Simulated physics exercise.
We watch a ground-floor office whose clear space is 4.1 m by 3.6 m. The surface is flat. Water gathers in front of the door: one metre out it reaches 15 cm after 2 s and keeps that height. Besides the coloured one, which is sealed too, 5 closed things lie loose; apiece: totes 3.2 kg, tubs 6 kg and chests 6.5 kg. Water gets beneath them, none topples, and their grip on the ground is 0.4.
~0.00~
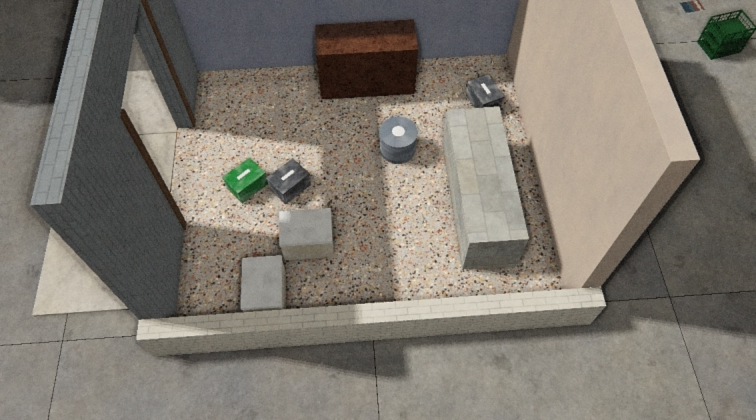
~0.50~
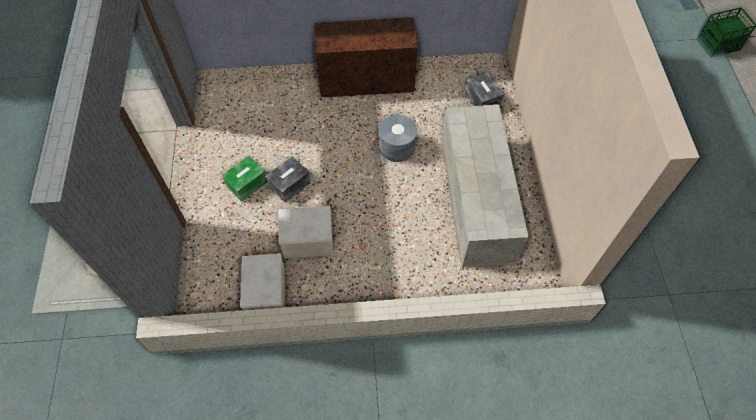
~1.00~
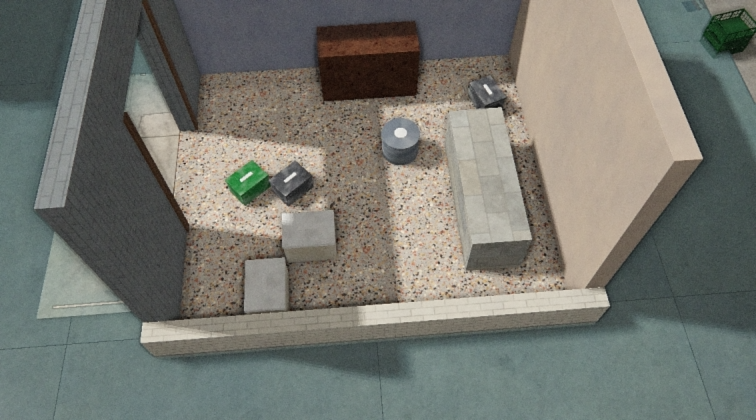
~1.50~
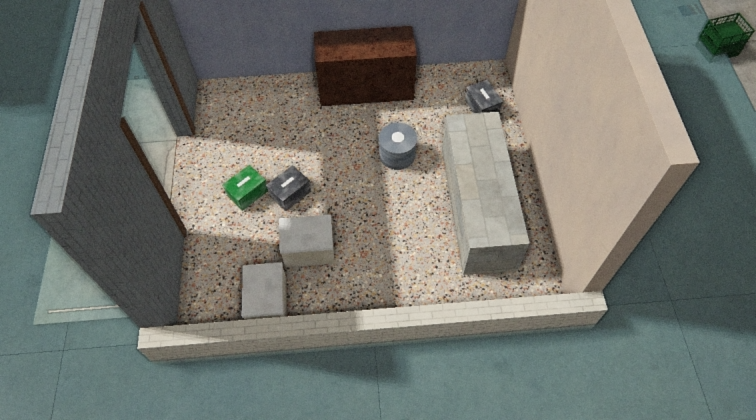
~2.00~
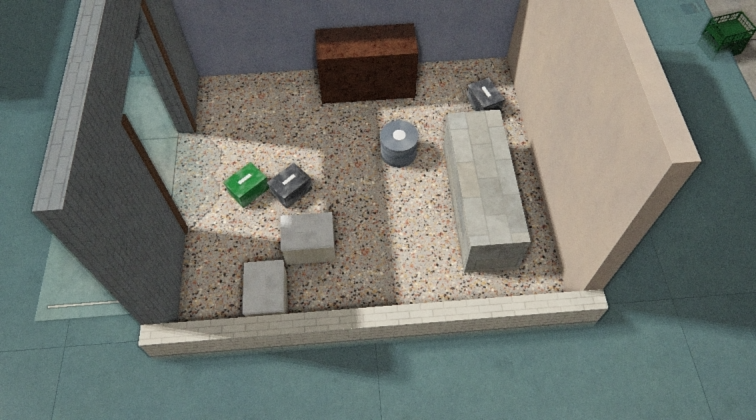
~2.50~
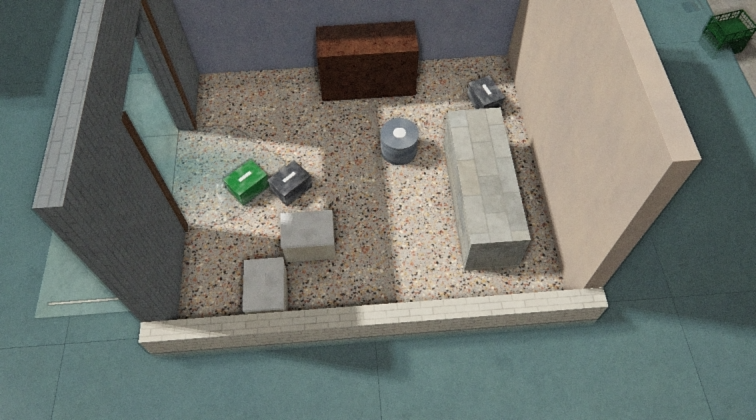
At first, the ground outside a small roofless room is dry, with a green tote, grey boxes and a round tub on its speckled floor. Water then covers the ground outside, and later a thin sheet enters through the doorway on the left and reaches the green tote, while nothing visibly shifts.
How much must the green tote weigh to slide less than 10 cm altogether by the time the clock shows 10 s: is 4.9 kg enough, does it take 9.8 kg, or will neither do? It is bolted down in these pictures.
For it, neither weight holds it.
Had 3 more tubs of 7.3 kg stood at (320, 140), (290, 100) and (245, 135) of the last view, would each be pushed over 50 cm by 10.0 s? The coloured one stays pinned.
In that order: Over, past it, more.
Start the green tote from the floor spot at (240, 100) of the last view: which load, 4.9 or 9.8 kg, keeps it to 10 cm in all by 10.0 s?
The smaller is enough.
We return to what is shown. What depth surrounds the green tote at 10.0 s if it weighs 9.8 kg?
About 8 cm.
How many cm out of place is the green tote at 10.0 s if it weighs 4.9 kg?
About 300 cm.
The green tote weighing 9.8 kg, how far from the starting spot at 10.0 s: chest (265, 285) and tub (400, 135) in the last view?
In turn: 80 cm, 120 cm.
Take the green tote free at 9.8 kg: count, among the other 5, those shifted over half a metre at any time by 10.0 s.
4 of them.
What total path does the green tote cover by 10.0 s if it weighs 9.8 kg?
Some 150 cm in all.
After 3.5 s the green tote would be 73 cm from its start with 4.9 kg and 56 cm from its start with 9.8 kg; 4 cm of water round it then.
After 4.5 s the green tote would be 168 cm from its start with 4.9 kg and 110 cm from its start with 9.8 kg; 4 cm of water round it then.
After 7.0 s the green tote would be 248 cm from its start with 4.9 kg and 130 cm from its start with 9.8 kg; 4 cm of water round it then.
After 10.0 s the green tote would be 320 cm from its start with 4.9 kg and 148 cm from its start with 9.8 kg; 8 cm of water round it then.
